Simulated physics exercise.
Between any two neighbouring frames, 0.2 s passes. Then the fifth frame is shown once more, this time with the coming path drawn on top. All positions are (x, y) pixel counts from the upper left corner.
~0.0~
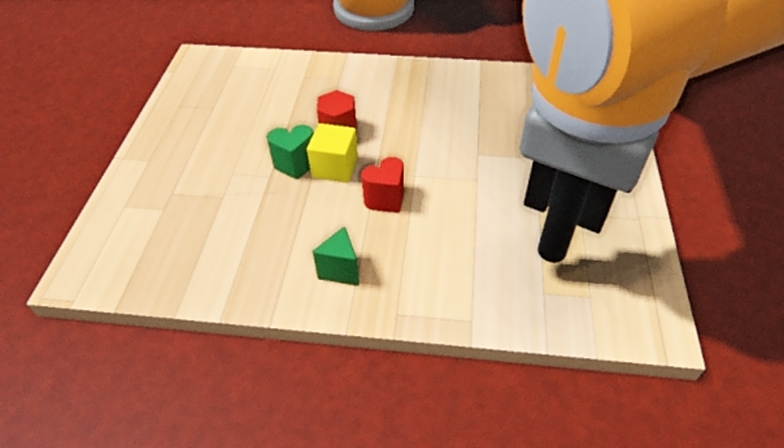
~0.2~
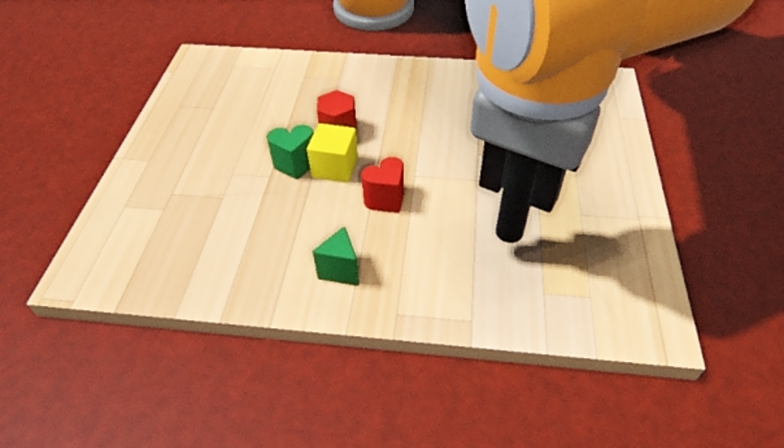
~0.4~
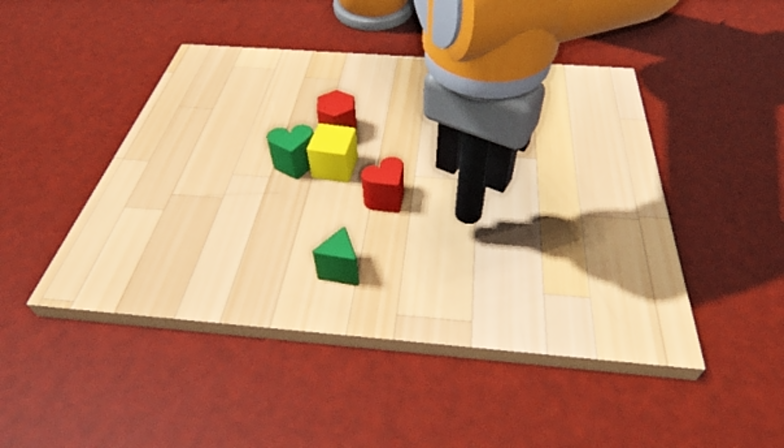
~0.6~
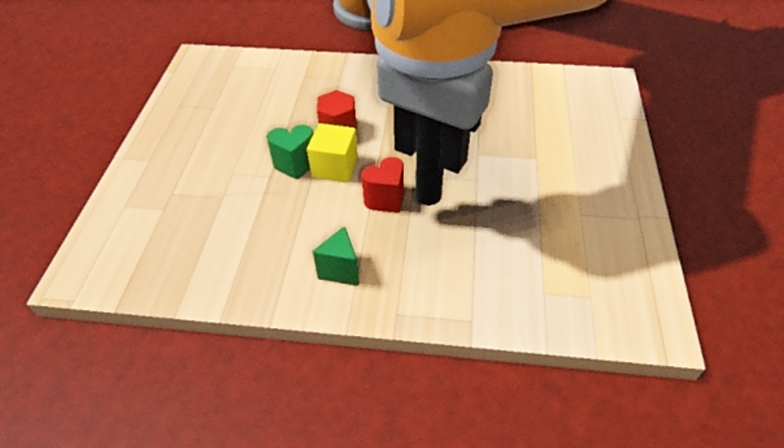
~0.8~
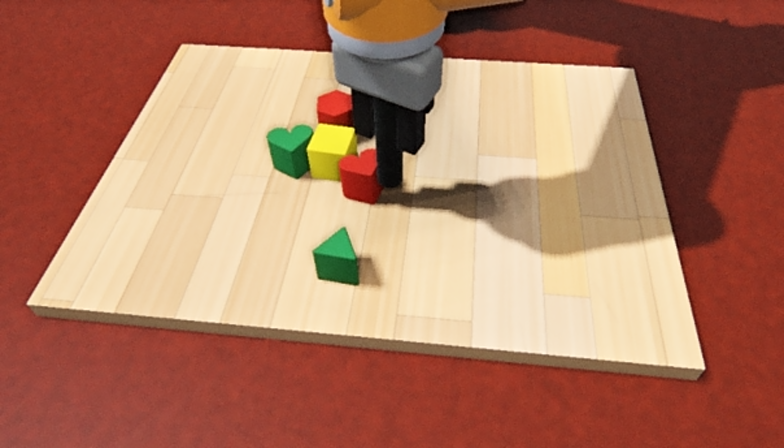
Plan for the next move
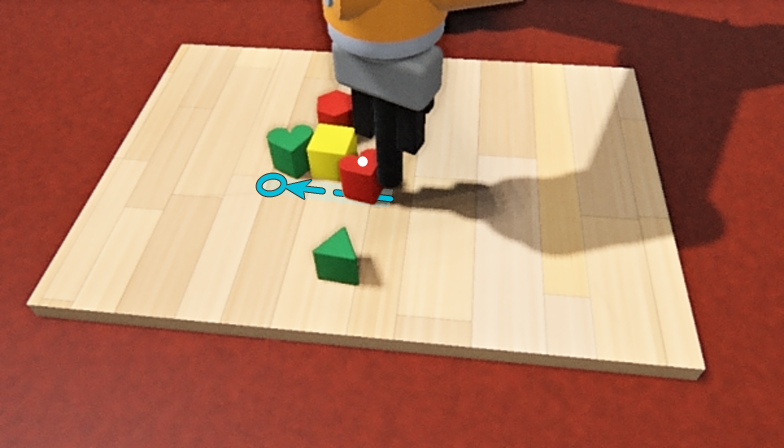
A robot arm moves left across the board and nudges the red heart-shaped block slightly left.
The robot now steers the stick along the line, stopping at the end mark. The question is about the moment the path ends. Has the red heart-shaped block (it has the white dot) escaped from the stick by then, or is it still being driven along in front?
I believe the red heart-shaped block loses its place ahead of the stick and slips off.
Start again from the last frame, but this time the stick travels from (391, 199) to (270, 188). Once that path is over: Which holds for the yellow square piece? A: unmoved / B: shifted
(B)
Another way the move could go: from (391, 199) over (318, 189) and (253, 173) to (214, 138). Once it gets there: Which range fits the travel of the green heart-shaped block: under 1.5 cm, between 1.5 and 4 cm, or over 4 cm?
The over 4 cm band.
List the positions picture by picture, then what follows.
Tip of the stick at (552, 252), middles of tops, green heart-shaped block at (290, 135), yellow square piece at (332, 138), red six-sided block at (336, 102), red heart-shaped block at (385, 171), in the first frame.
Stick at (509, 233), nothing pushed, in the second frame.
Stick at (468, 214), nothing pushed, in the third frame.
Stick at (429, 197), nothing pushed, in the fourth frame.
Stick at (390, 179), green heart-shaped block at (290, 135), yellow square piece at (332, 138), red six-sided block at (336, 102), red heart-shaped block at (363, 162), in the fifth frame.
The line goes in a line from (391, 199) to (272, 185); the dot is on the red heart-shaped block.
What follows on the original path. One third of the way, stick at (347, 175); green heart-shaped block at (276, 127), turned 35° anticlockwise; yellow square piece at (320, 128), turned 25° clockwise; red heart-shaped block at (322, 154), turned 20° clockwise.
Two thirds of the way, stick at (306, 170); green heart-shaped block at (267, 123), turned 55° anticlockwise; yellow square piece at (306, 121), turned 55° clockwise; red six-sided block at (338, 99), turned 15° clockwise; red heart-shaped block at (287, 144), turned 50° clockwise.
At the end, stick at (267, 165); green heart-shaped block at (257, 110), turned 60° anticlockwise; yellow square piece at (301, 119), turned 75° clockwise; red six-sided block at (338, 99), turned 15° clockwise; red heart-shaped block at (265, 134), turned 90° clockwise.
